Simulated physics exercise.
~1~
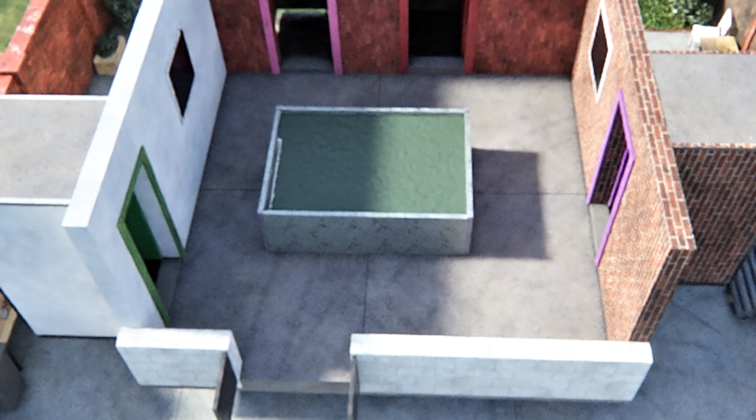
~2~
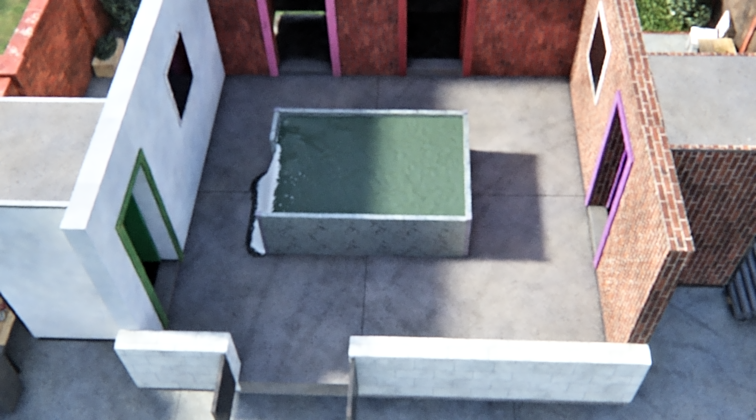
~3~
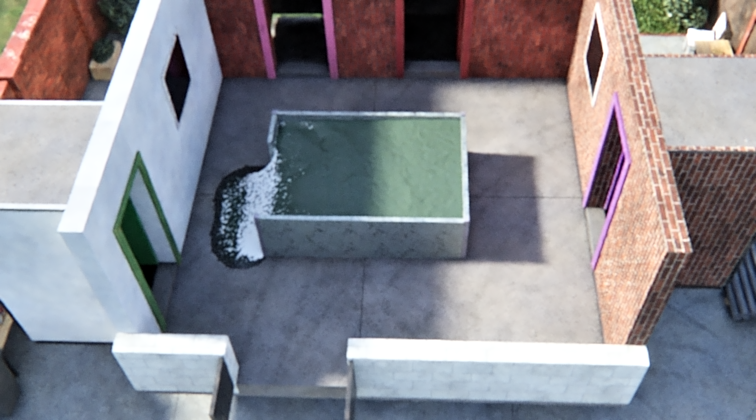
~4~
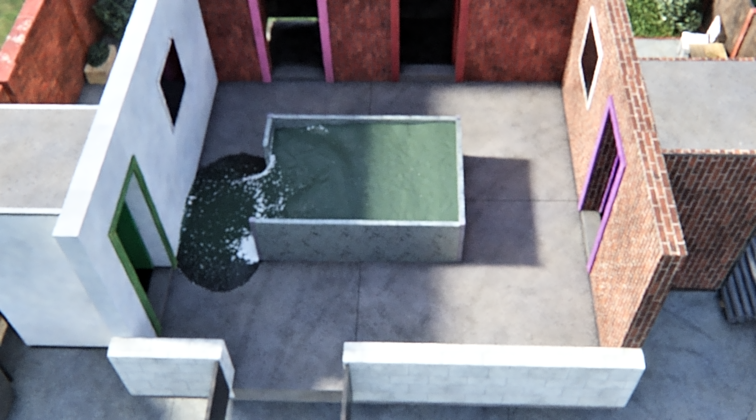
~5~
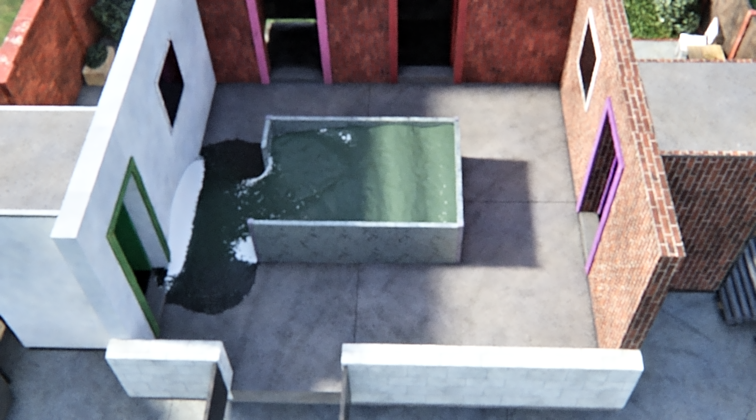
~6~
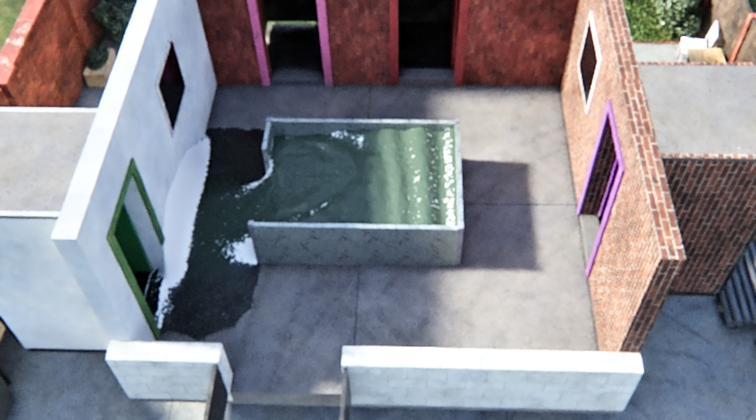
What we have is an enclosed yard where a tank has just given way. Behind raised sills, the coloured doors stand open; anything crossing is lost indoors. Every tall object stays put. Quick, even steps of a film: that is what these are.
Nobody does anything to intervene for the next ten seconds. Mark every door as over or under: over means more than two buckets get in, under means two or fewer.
Red door - under; purple door - over; pink door - over; green door - over.
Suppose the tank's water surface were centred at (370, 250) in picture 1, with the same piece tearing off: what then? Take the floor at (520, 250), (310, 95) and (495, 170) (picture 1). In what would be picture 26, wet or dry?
In the order asked: Not reached, reached by the flood, not reached.
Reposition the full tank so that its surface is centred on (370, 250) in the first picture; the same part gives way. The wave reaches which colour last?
Answer: The one in purple.
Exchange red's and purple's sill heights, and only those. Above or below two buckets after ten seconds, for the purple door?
Well, the purple door ends up short.
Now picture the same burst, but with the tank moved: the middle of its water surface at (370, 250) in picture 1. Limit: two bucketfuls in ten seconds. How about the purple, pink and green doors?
As I see it, the purple door stays within the limit, the pink door overshoots and the green door overshoots.
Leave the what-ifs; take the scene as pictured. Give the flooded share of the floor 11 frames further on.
40 %.
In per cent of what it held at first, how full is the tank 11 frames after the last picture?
Around 52 percent, give or take.
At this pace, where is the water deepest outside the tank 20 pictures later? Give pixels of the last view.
At about (150, 371).
A moment on, water covers 25 % of the floor; the red door not reached, the purple door not reached, the pink door not reached, the green door over two buckets in.
Next, water covers 40 % of the floor; the red door not reached, the purple door not reached, the pink door under two buckets in, the green door far over two buckets in.
Then, water covers 80 % of the floor; the red door wet at the sill, nothing in, the purple door not reached, the pink door over two buckets in, the green door far over two buckets in.
Later, water covers 100 % of the floor; the red door wet at the sill, nothing in, the purple door over two buckets in, the pink door far over two buckets in, the green door far over two buckets in.
In the end, water covers 100 % of the floor; the red door wet at the sill, nothing in, the purple door far over two buckets in, the pink door far over two buckets in, the green door far over two buckets in.
